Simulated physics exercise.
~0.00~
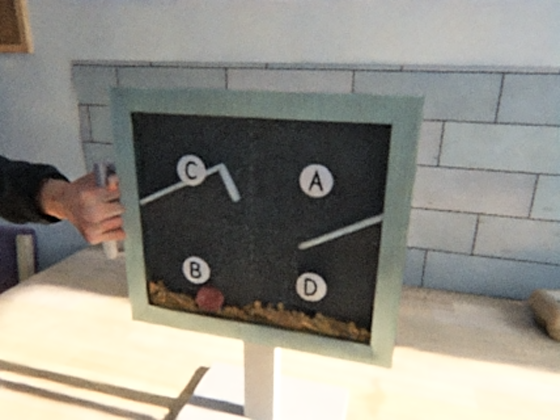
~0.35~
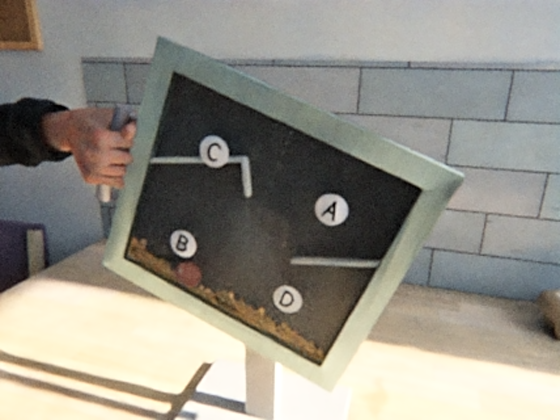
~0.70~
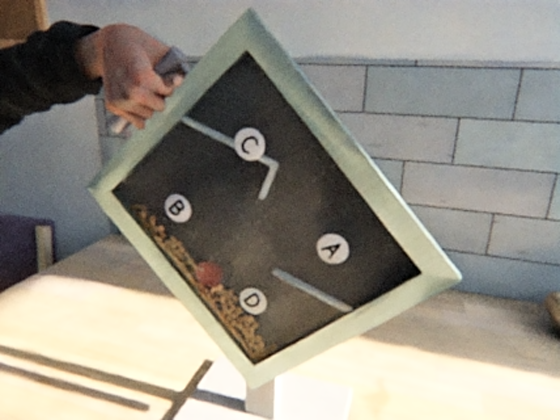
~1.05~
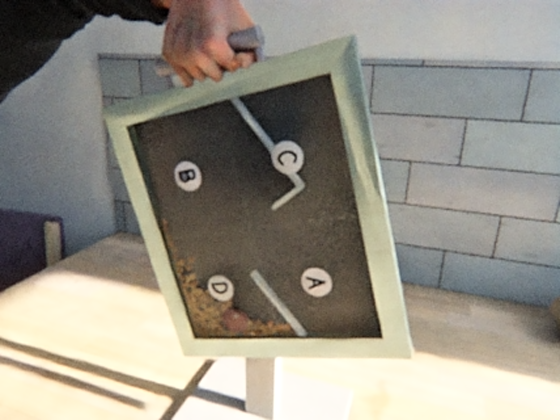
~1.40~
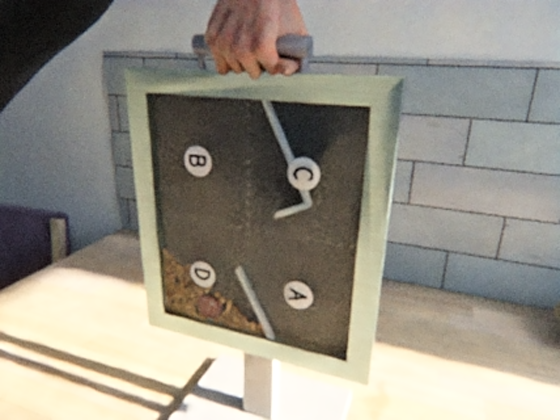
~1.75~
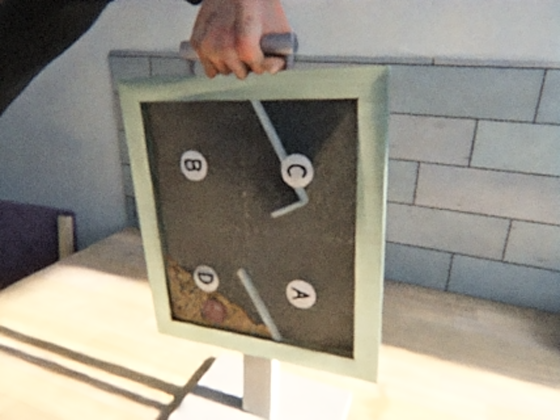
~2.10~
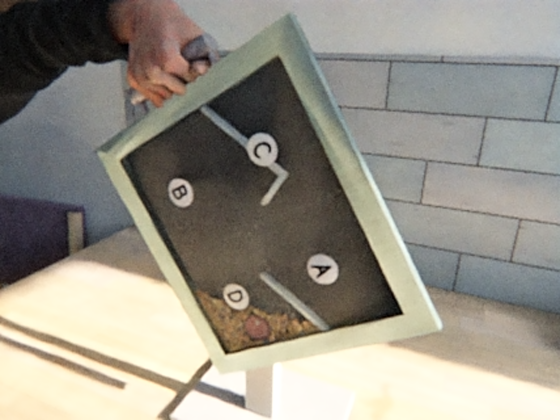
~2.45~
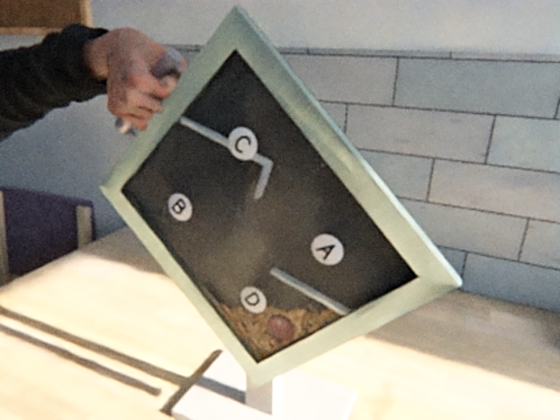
At first, a hand grips the handle on the left of a dark, pale-green-framed case holding a layer of small wooden bits and a red disc, which lies at the bottom near B. The hand swings the handle up and over, turning the case clockwise. The bits and disc slide down toward D as the case tips onto its corner. With the handle on top, they rest heaped in the lower left corner. After a brief pause, the hand turns the case partway back, and it ends tilted on a corner, the bits and disc gathered beside D.
